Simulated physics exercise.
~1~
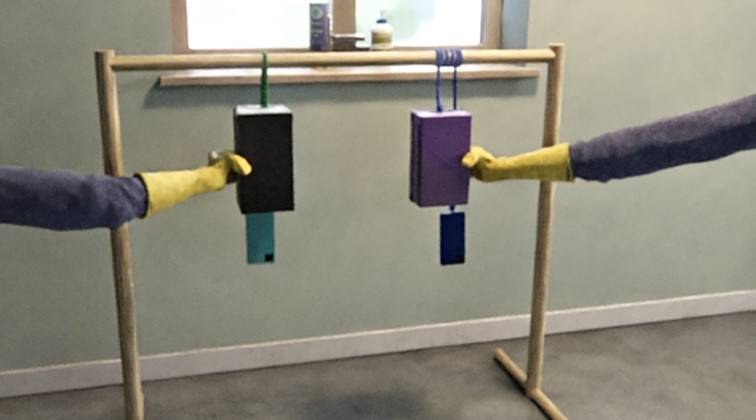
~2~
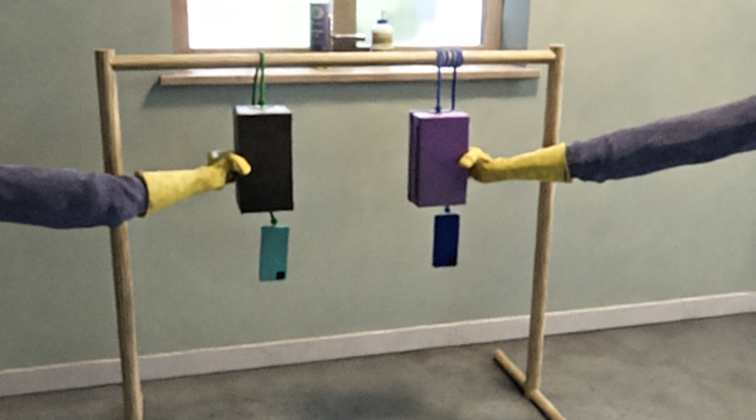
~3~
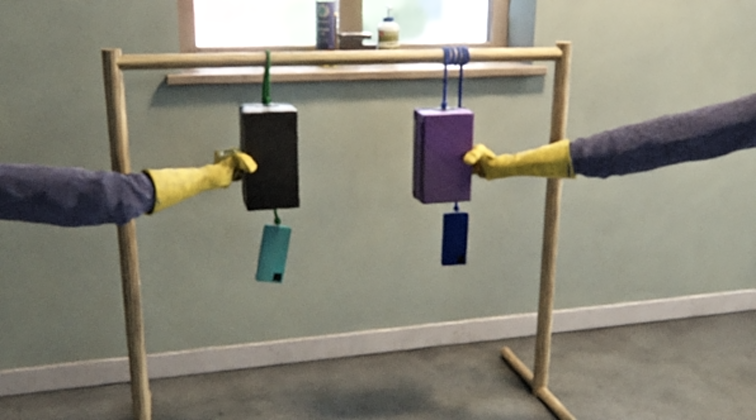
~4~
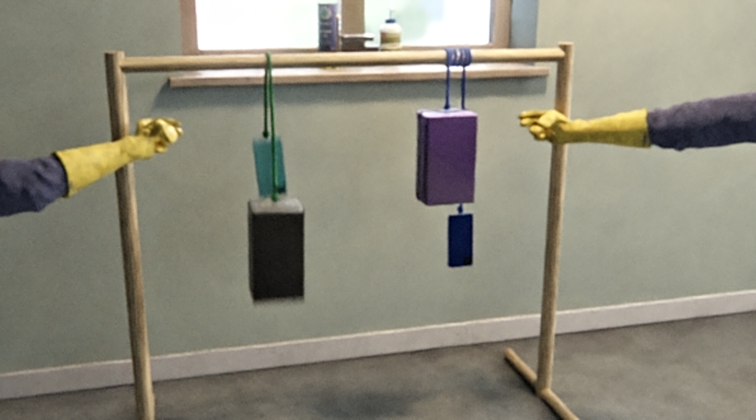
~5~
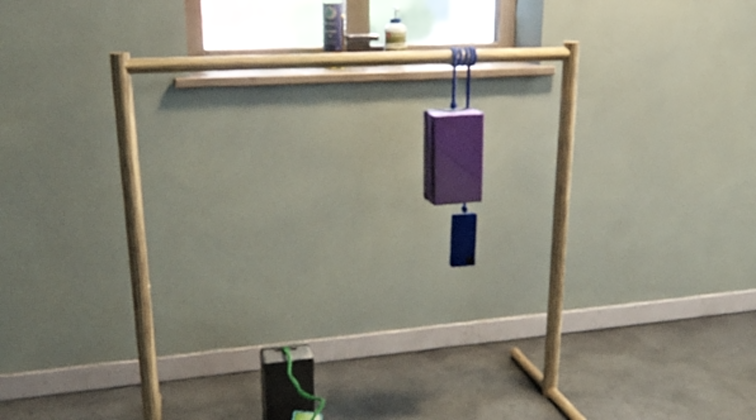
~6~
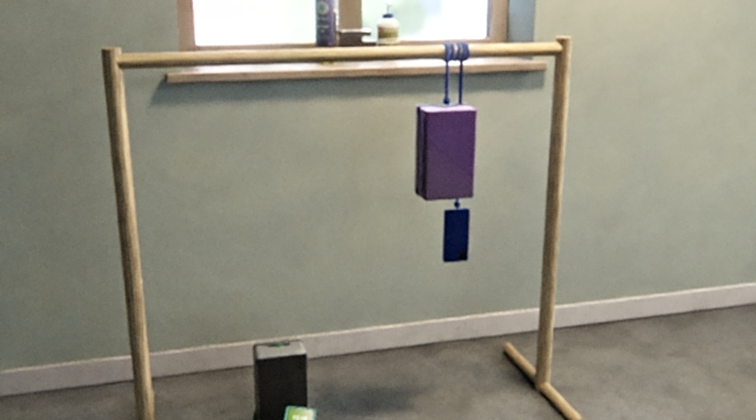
A dark box hangs by a green cord from a wooden rail, a small teal phone-like slab beneath it, while a purple box hangs from a blue cord wrapped around the rail, a dark blue slab below. Two yellow-gloved hands steady the boxes, and the teal slab shifts slightly lower and tilts. Then both hands let go and draw back. The dark box drops as the teal slab rises above it toward the rail. The green cord slips off, and everything on it lands on the floor. The purple box stays hanging, its slab still below it.
